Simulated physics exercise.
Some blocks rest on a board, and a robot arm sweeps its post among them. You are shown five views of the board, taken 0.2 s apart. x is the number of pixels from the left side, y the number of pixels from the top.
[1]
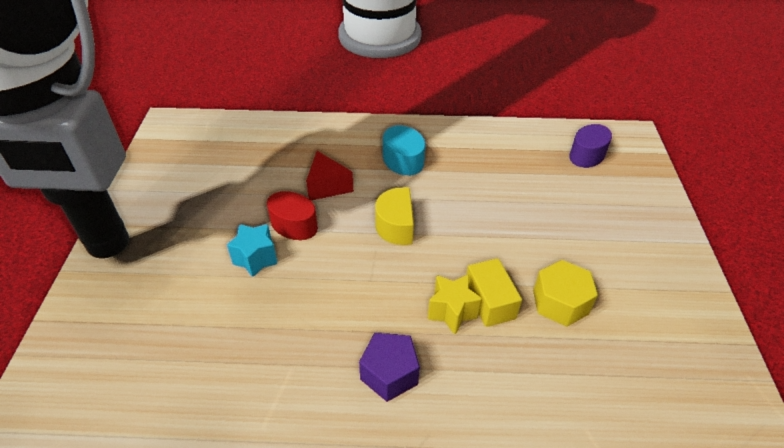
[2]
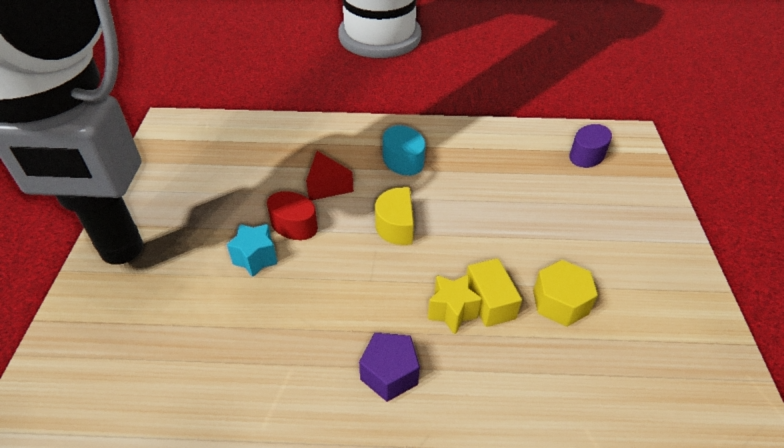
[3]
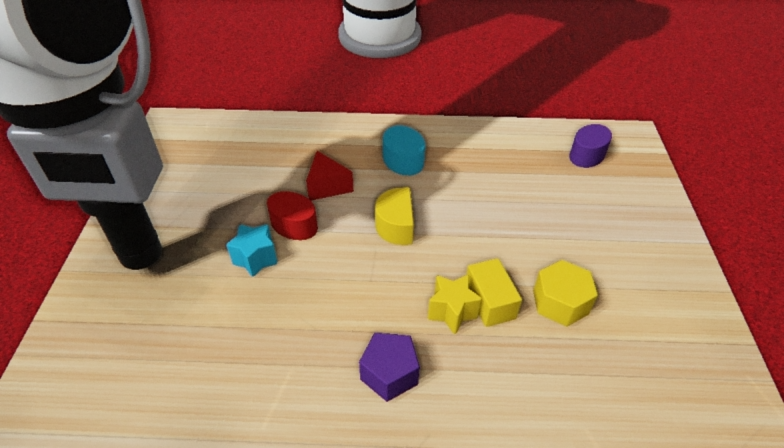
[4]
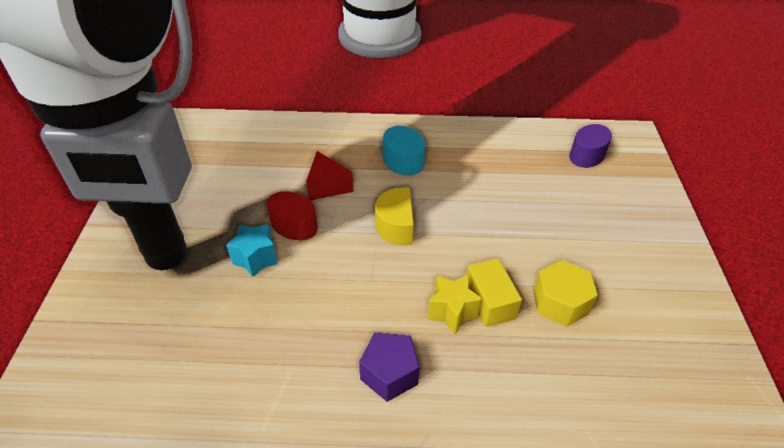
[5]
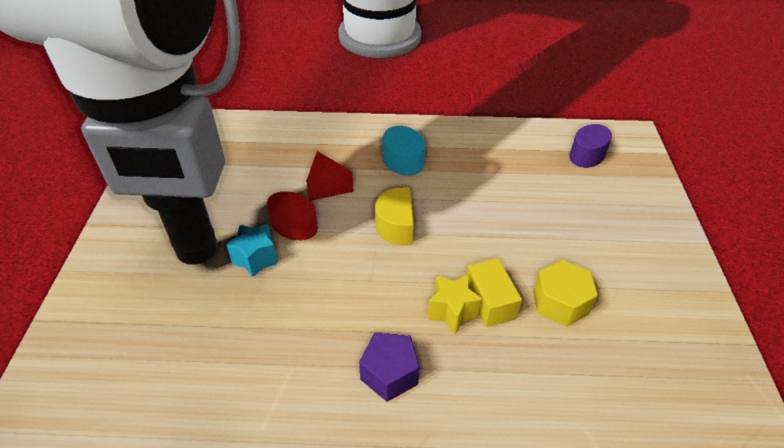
On a wooden board, a robot arm's black post moves right while the blocks stay still.
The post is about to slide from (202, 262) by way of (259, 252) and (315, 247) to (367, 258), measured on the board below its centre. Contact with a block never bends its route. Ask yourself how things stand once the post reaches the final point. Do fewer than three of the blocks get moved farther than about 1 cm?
Yes, that is what happens.
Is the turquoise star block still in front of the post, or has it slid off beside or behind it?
The post still pushes it.
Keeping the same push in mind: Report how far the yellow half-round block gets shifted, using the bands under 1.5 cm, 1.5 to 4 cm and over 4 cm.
The best fit is under 1.5 cm.
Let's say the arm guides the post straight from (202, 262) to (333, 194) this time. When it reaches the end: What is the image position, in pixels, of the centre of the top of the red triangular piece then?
Pixel (351, 148).
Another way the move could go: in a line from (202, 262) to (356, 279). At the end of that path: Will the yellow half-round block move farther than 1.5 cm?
No.
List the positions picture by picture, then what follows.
In the first picture, lower end of the post at (109, 244), tops of blocks, turquoise star block at (251, 238), red oval block at (291, 205), yellow half-round block at (396, 205).
In the second picture, post at (123, 250), blocks as before.
In the third picture, post at (142, 255), blocks as before.
In the fourth picture, post at (167, 256), blocks as before.
In the fifth picture, post at (197, 250), turquoise star block at (251, 238), red oval block at (291, 205), yellow half-round block at (396, 205).
On the path given first. One third of the way, post at (258, 240); turquoise star block at (292, 235).
Two thirds of the way, post at (314, 235); turquoise star block at (348, 234); red oval block at (304, 199), turned 35° anticlockwise.
At the end, post at (367, 246); turquoise star block at (403, 245); red oval block at (304, 199), turned 35° anticlockwise; yellow half-round block not moved.
